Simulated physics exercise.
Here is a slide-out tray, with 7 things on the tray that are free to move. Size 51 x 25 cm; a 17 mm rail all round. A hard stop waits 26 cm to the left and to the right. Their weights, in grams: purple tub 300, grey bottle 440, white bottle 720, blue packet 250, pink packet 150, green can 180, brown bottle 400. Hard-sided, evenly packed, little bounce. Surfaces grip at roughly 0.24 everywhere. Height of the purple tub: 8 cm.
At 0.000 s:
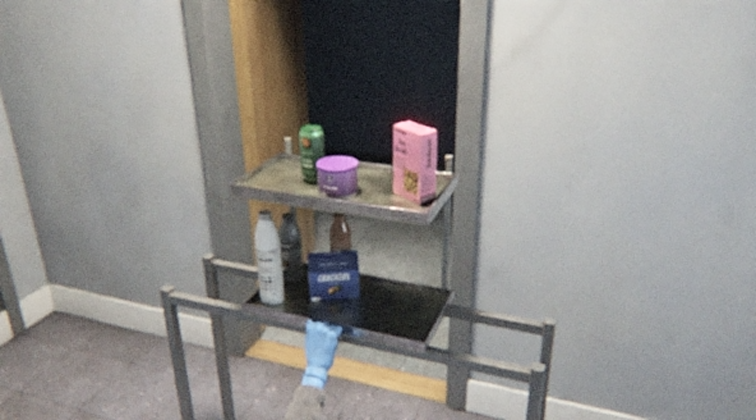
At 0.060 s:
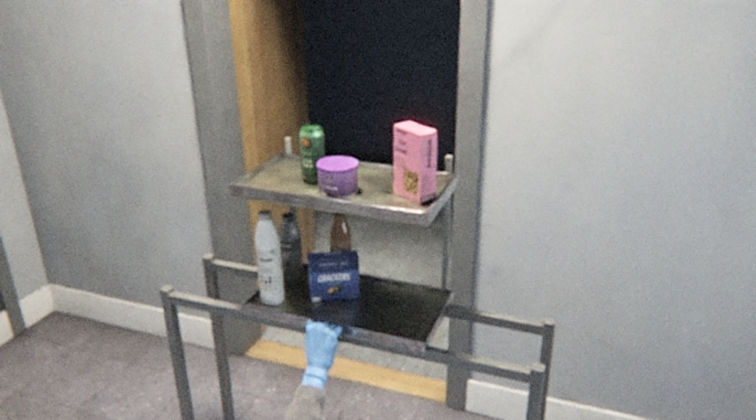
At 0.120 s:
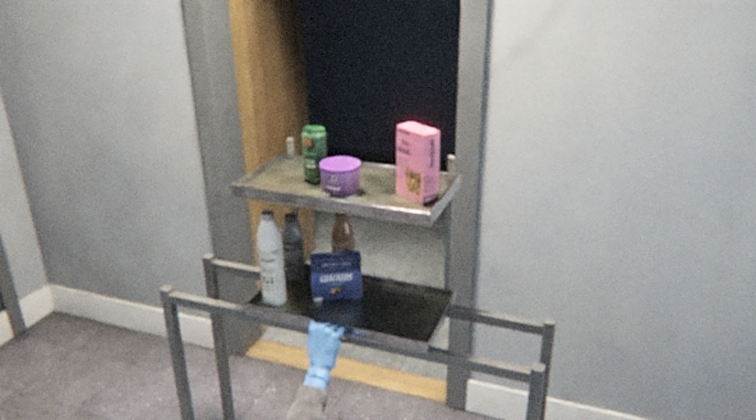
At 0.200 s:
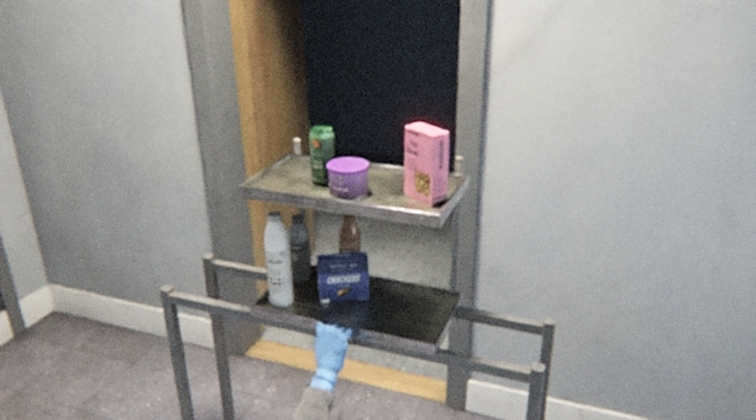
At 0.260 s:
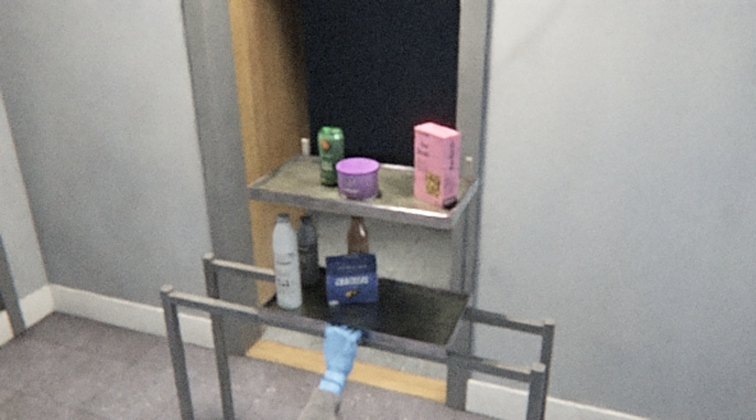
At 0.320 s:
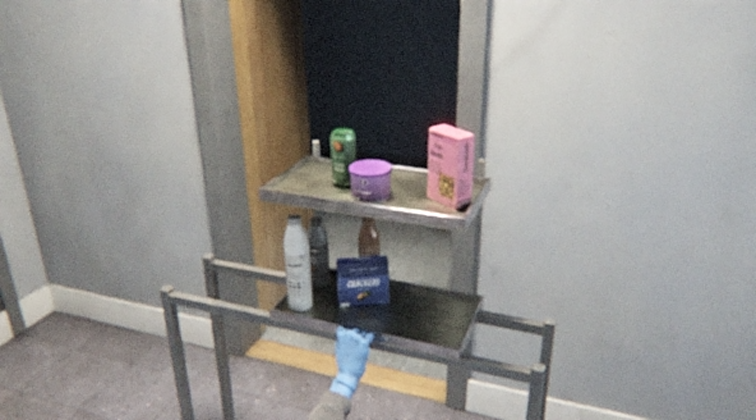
A loaded two-level tray slides slowly right as a blue-gloved hand stays at its front edge.
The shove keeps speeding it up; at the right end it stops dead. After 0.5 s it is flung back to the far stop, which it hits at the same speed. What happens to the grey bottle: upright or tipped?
The grey bottle is still upright.
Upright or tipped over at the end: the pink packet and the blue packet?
The pink packet topples; the blue packet stays upright.
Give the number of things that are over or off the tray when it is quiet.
That comes to 1.
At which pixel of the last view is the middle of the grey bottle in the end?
Near (215, 233).
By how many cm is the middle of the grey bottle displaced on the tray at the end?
Some 0 cm.
By 0.82 s, tray moved 26 cm right; pink packet now off the tray; grey bottle 20 cm from its spot near (442, 272); green can 19 cm from its spot.
By 2.02 s, tray moved 26 cm left; grey bottle 21 cm from its spot near (276, 243); green can 19 cm from its spot; brown bottle 21 cm from its spot.
When it is over (3.0 s), off the tray and tipped over, pink packet; not toppled but over 5 cm from the start, purple tub; the other 5 within 5 cm of the start. In the last view, grey bottle near (215, 233).
